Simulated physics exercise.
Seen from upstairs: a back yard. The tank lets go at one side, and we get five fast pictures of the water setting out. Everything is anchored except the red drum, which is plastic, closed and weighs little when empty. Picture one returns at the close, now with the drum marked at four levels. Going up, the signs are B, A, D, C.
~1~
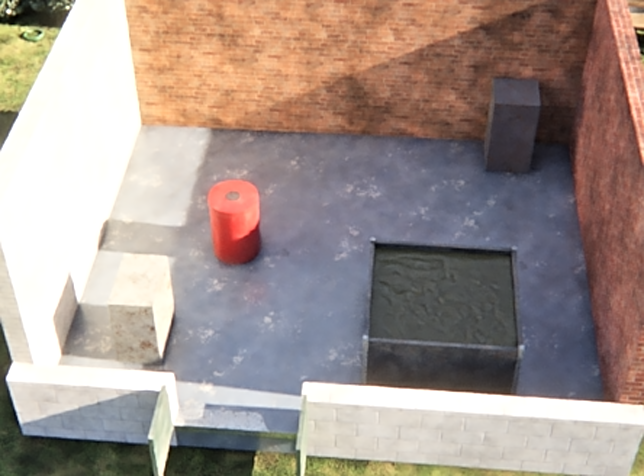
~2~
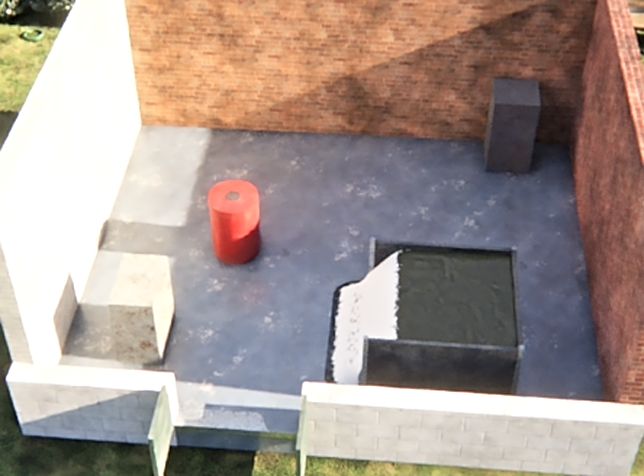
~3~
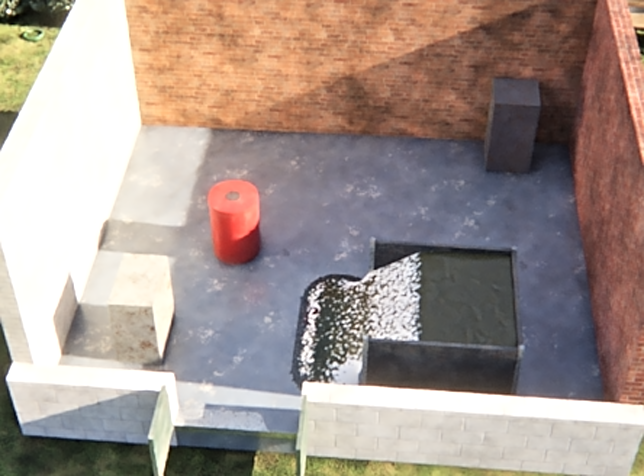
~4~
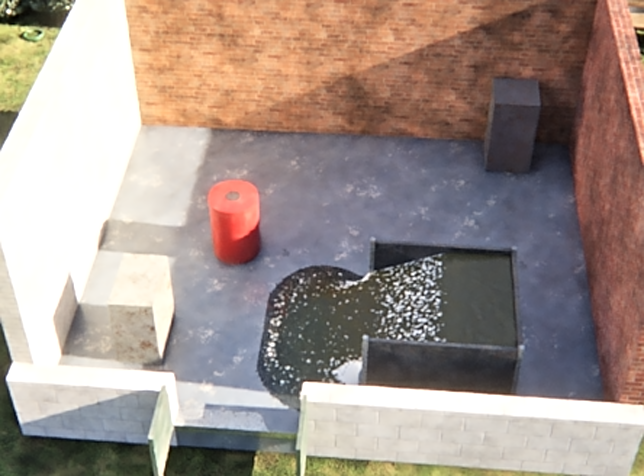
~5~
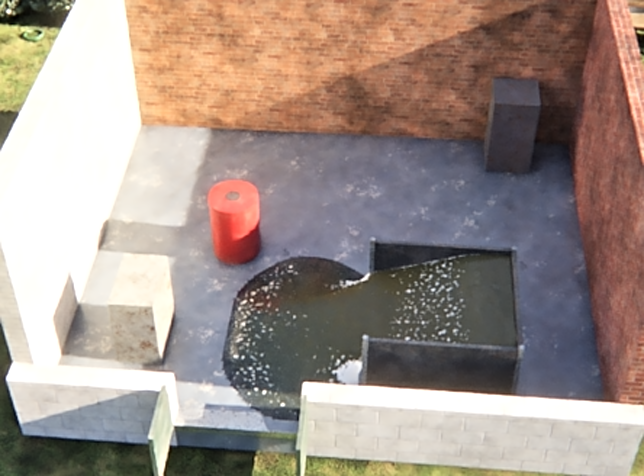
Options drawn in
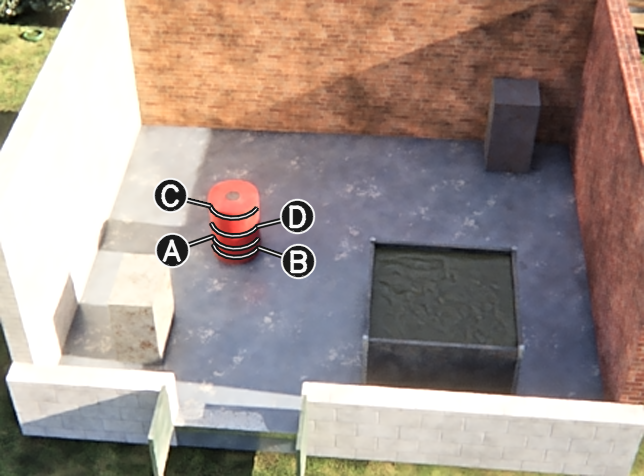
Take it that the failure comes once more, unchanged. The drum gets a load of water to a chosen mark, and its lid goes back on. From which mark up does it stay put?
Line A just does it.
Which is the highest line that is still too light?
That is line B.
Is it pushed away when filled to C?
No, not at all.
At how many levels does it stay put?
Three.
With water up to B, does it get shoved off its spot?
Yes, it does.
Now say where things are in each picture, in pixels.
Lid of the red drum at (234, 196); tank full, its middle at (443, 297); open gate at (238, 381).
Water covers 2 % of the ground and is seen nearest the drum at (346, 288).
Water covers 5 % of the ground and is seen nearest the drum at (320, 284).
Water covers 8 % of the ground and is seen nearest the drum at (283, 287).
Lid of the red drum at (234, 196); water covers 12 % of the ground and is seen nearest the drum at (276, 268).
On the marked copy, A at (233, 248); B at (233, 257); C at (230, 218); D at (232, 235); from the bottom up B, A, D, C.
With A, it does not move.
With B, it is pushed about its own width away.
With C, it does not move.
With D, it does not move.
